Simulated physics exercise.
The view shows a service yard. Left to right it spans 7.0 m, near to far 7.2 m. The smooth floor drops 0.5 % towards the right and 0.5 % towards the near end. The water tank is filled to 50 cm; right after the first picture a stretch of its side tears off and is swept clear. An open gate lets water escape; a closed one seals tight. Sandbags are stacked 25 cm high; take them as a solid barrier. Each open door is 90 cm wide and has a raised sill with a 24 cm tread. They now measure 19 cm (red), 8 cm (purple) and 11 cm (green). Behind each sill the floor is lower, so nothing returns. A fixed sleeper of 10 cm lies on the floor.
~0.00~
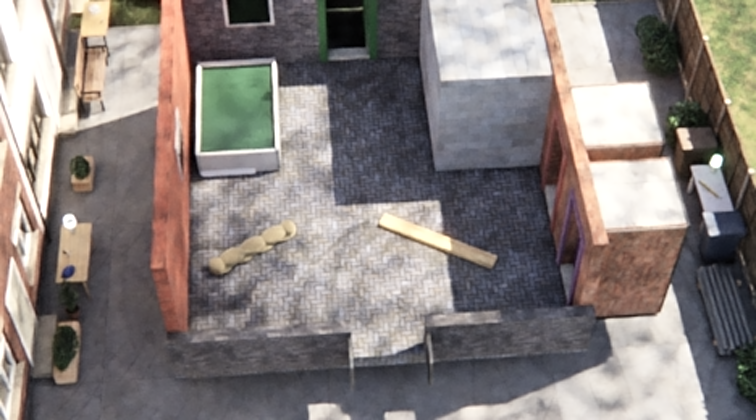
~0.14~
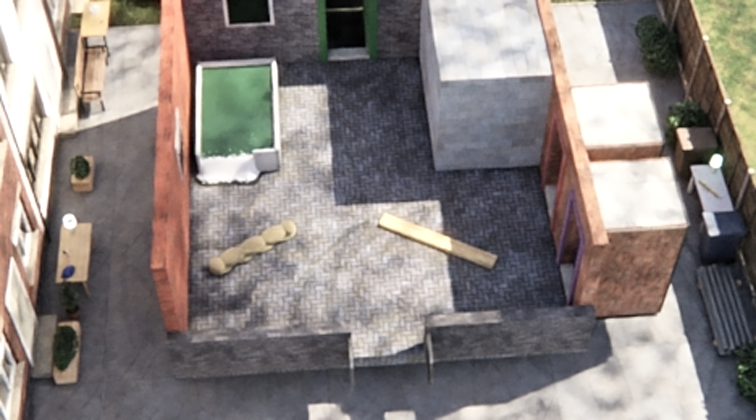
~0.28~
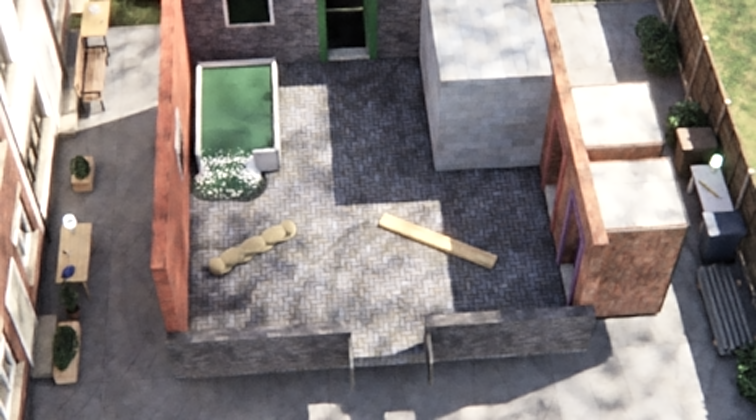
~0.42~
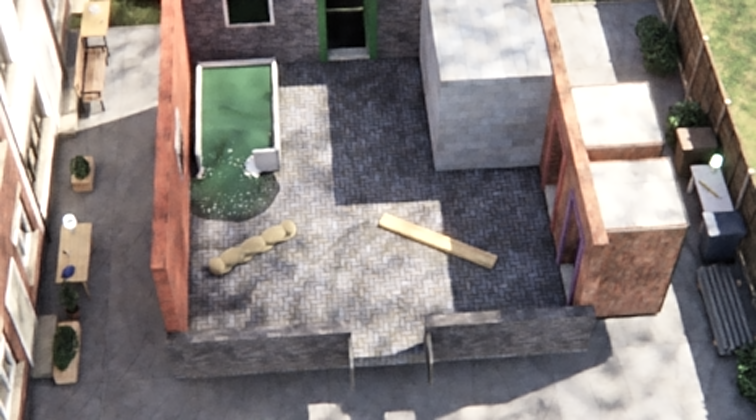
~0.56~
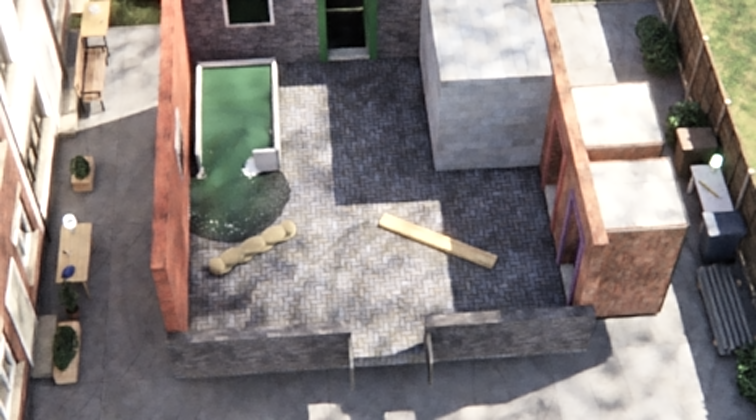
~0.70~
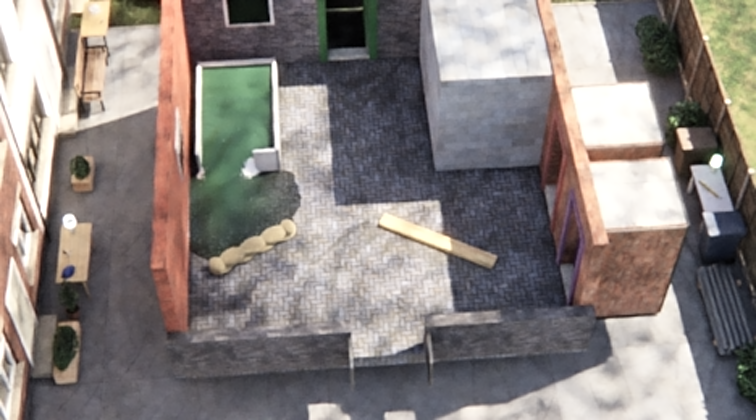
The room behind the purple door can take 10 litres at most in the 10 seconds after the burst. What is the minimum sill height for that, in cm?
About 7.5 cm.
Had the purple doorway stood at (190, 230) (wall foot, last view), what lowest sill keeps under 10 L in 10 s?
About 21 cm.
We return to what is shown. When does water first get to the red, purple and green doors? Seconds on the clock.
Red 6.5 s, purple 5.5 s, green 7.0 s.
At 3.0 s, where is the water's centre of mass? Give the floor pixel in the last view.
At about (239, 197).
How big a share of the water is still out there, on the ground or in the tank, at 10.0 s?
Roughly 98 in a hundred.
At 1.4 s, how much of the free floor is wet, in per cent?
Some 10 per cent of it.
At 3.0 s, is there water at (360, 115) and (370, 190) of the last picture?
In turn: Not reached, flooded.
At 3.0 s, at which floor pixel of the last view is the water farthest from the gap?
Near (368, 345).
After 1.4 s water covers 10 % of the floor, deepest (30 cm) near (208, 257); it has not reached the purple door.
After 3.0 s water covers 30 % of the floor, deepest (30 cm) near (218, 256); it has not reached the purple door.
After 10.0 s water covers 90 % of the floor, deepest (10 cm) near (561, 307); 8 cm at the purple door, 7 litres in over its 8 cm sill.
At the purple door as built, the water arrived by 5.7 s and peaked near 11 cm at 6.6 s.
With a sill of 6 cm, 24 litres would have come in within the 10 s; with 9.5 cm, 2 litres. So under 10 litres takes about 7.5 cm.
